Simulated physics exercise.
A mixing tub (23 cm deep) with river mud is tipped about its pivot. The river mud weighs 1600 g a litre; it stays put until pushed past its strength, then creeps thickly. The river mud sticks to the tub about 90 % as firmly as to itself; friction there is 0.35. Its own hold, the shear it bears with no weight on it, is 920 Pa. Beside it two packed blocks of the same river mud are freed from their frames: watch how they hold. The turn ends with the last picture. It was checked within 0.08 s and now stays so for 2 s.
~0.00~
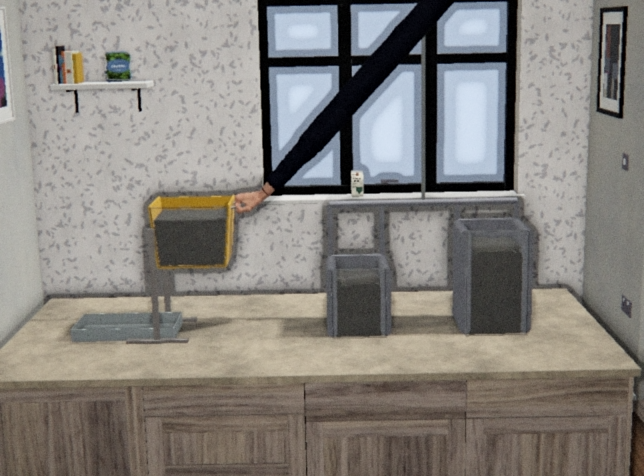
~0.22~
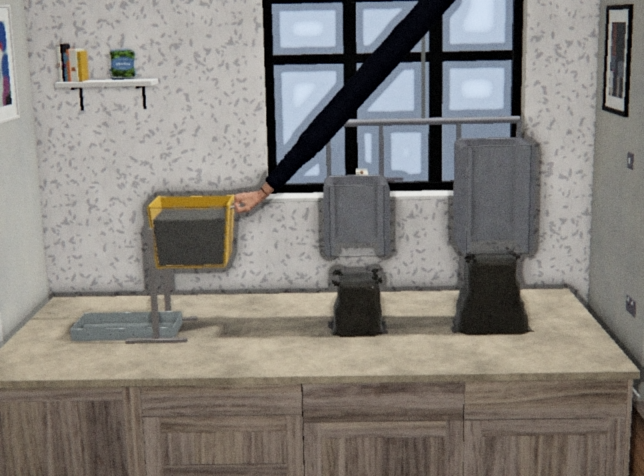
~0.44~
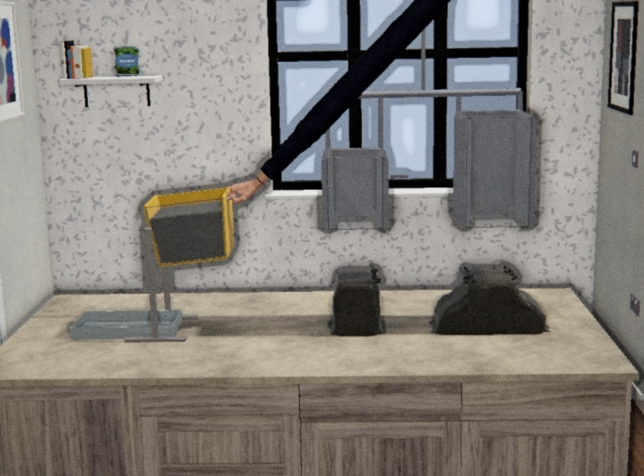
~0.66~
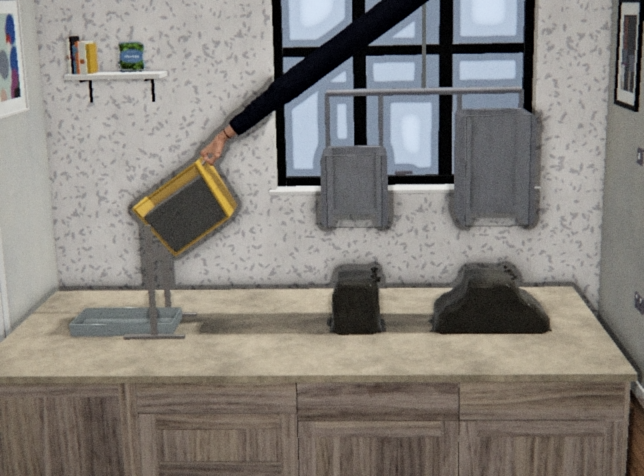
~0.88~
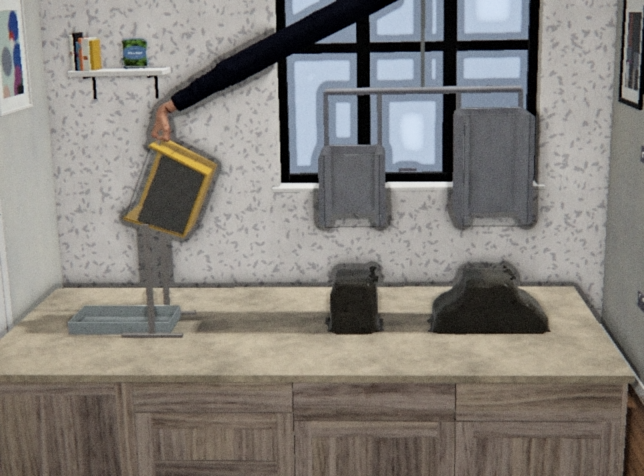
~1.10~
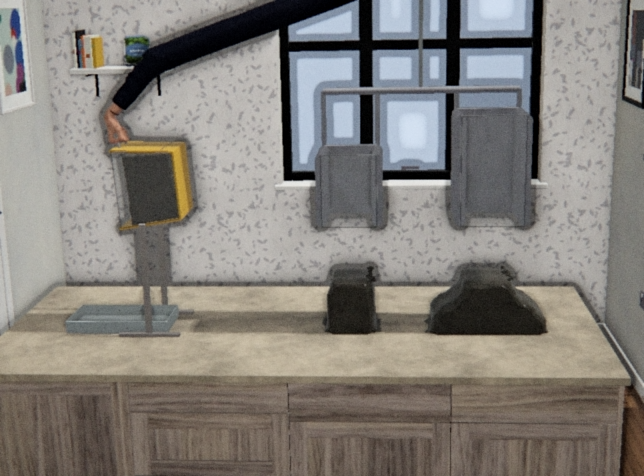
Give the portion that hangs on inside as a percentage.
Expect roughly 44 %.
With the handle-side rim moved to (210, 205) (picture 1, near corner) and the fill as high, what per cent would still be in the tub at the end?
In that case some 70 per cent.
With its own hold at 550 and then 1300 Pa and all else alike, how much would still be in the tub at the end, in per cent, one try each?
In turn about 35 %, 60 %.
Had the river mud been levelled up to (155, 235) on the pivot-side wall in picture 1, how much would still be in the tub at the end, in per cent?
Then about 90 %.
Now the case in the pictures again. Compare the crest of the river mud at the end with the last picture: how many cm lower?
About 15 cm.
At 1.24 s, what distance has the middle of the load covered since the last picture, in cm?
Roughly 4 cm.
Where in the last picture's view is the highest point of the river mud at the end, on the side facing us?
Near (159, 194).
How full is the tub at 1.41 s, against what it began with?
Near 65 %.
After 1.24 s, the tub is at 94 degrees and holds 99 %.
After 1.41 s, the tub is at 94 degrees and holds 67 %.
After 1.58 s, the tub is at 94 degrees and holds 45 %.
After 1.75 s, the tub is at 94 degrees and holds 44 %.
After 3.10 s, the tub is at 94 degrees and holds 44 %.
